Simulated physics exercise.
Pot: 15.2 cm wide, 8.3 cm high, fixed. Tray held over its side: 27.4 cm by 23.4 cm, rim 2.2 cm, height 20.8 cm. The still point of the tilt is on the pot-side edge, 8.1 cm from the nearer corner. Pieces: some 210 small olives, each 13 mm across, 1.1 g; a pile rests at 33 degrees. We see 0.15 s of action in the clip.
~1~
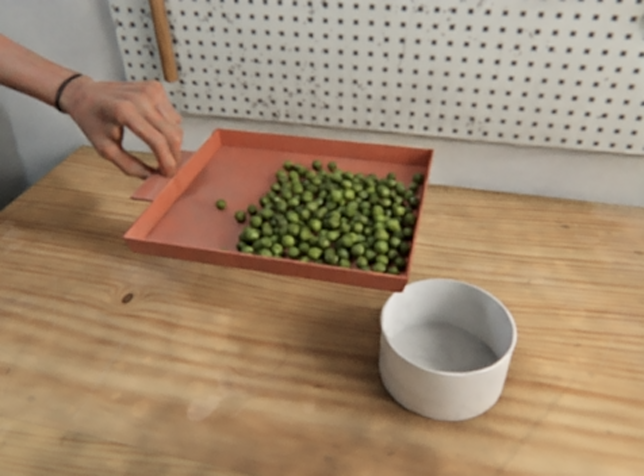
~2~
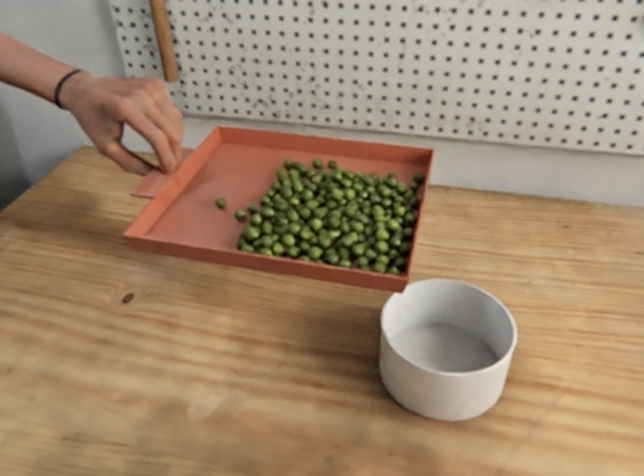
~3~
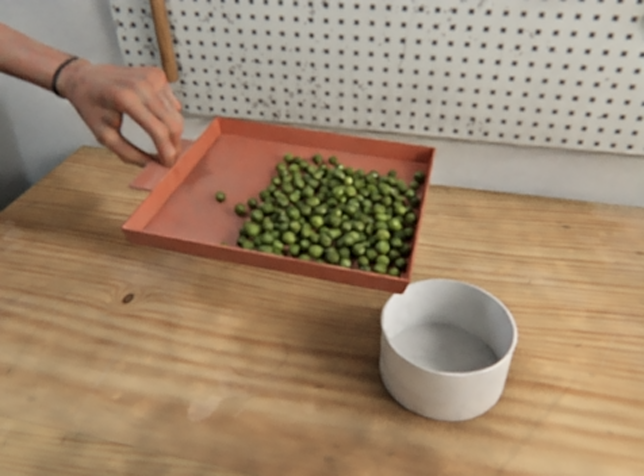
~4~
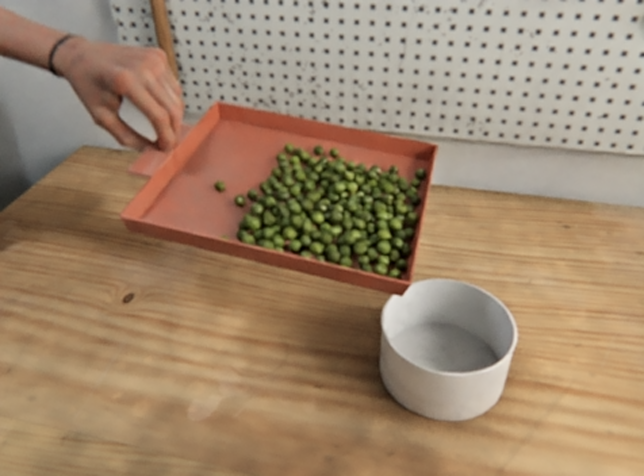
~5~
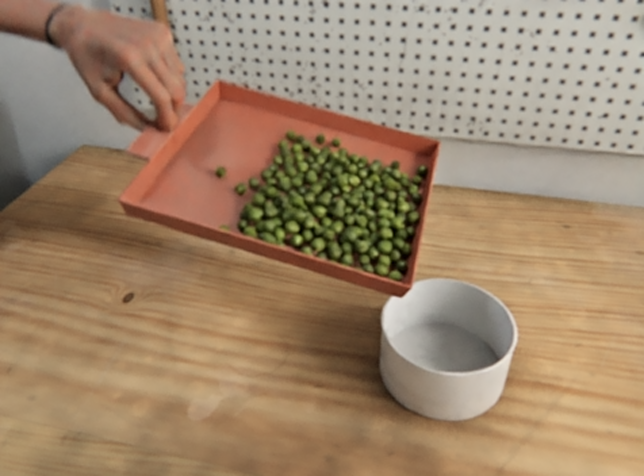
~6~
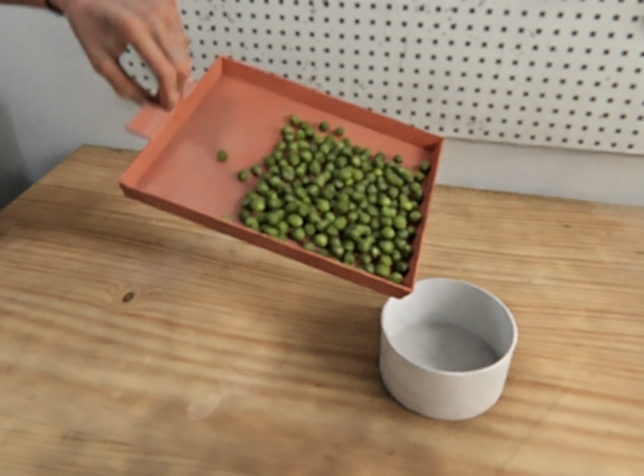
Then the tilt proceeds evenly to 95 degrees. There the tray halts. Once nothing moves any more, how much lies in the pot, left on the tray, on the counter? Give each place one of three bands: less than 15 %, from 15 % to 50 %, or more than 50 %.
Pot - from 15 % to 50 %; left on the tray - less than 15 %; counter - more than 50 %.
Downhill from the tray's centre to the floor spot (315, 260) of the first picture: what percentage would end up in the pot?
Roughly 5 percent of them.
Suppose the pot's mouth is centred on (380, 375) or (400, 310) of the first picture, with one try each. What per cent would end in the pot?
In order, about 40 and about 5 per cent.
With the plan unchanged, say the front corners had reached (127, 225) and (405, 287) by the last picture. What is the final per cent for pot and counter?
Pot: 5, counter: 95.
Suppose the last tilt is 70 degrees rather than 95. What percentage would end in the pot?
In that case it comes to about 15 in a hundred.
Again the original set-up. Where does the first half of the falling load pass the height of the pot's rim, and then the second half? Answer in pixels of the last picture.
At roughly (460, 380) first, later on at (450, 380).
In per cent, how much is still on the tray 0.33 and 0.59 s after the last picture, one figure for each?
In order, 95 and 10.
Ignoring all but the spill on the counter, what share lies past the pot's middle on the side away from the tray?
I'd put it close to 70 per cent.
Then, 0.20 s after the last picture, tilt 59 degrees; the tray holds 100 %, the pot 0 %.
Then, 0.33 s after the last picture, tilt 85 degrees; the tray holds 95 %, the pot 0 %.
Then, 0.59 s after the last picture, tilt 95 degrees; the tray holds 10 %, the pot 30 %.
In the end, pot 35 %, tray 0 %, counter 65 %.
